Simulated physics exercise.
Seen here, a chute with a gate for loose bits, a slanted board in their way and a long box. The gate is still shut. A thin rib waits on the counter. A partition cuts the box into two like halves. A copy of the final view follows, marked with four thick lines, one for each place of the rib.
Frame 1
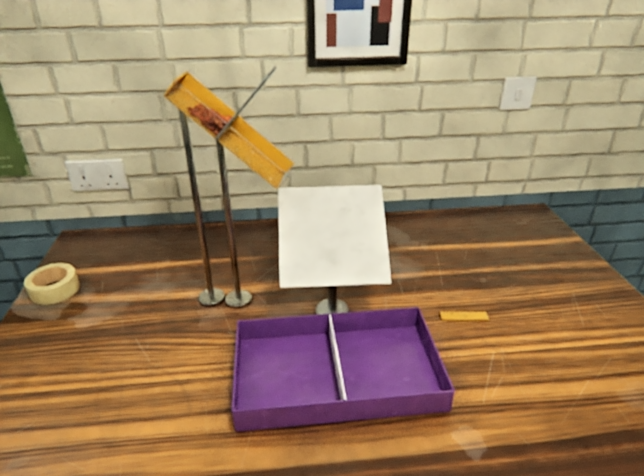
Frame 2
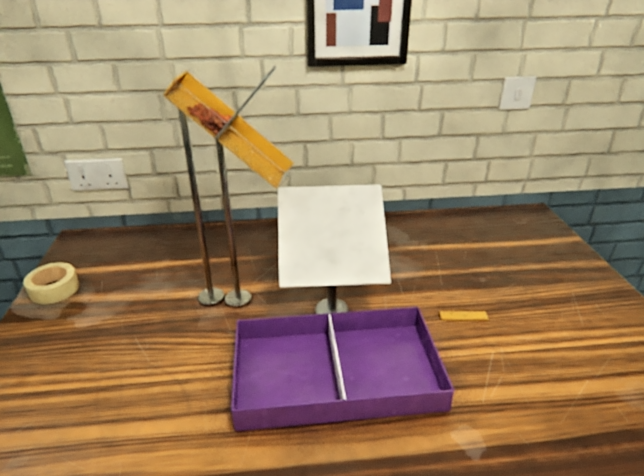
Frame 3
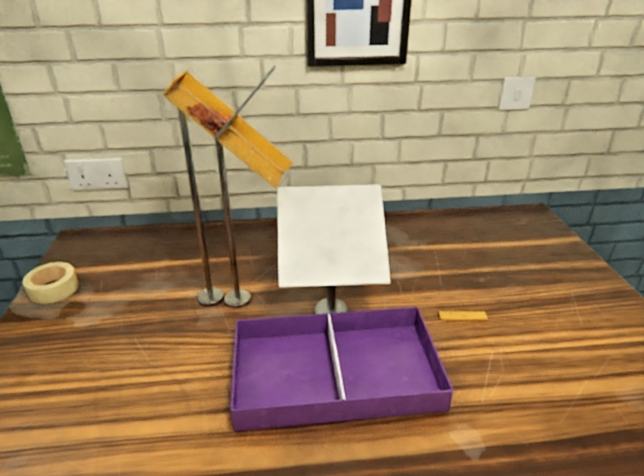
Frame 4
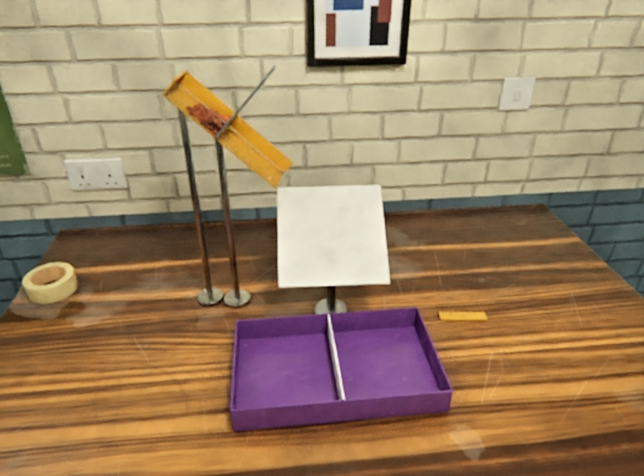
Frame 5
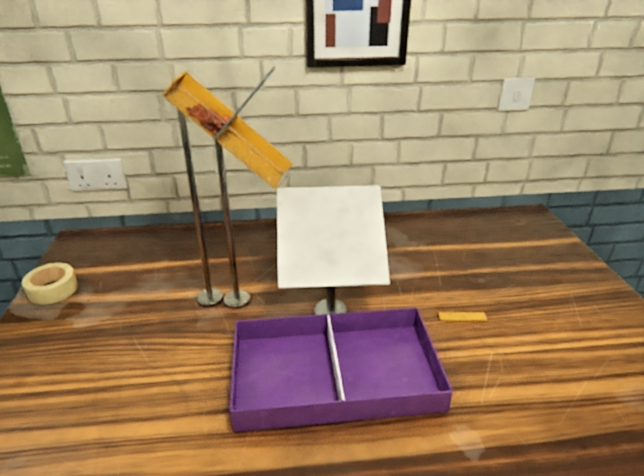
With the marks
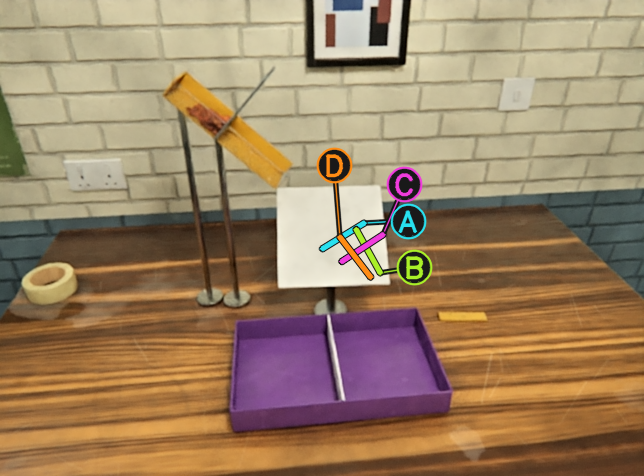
Nothing moves in this clip: a small reddish-brown load stays behind the gate of a sloping yellow chute on two metal stands. Below it, a tilted white board stands behind a purple box split by a thin wall, with a yellow strip lying to the right on the wooden counter throughout.
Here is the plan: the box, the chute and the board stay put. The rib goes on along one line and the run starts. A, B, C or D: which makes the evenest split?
C is best.
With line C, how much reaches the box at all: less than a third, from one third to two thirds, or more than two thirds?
More than two thirds.
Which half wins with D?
More lands on the right.
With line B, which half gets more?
The right half.
On the marked copy, line A from (364, 223) to (322, 248); line B from (356, 229) to (380, 272); line C from (382, 234) to (341, 261); line D from (339, 237) to (370, 277).
If A is chosen, of what is caught, nearly all in the left half, a small part in the right.
If B is chosen, of what is caught, a small part in the left half, most in the right.
If C is chosen, of what is caught, about half in the left half, about half in the right.
If D is chosen, of what is caught, a small part in the left half, most in the right.
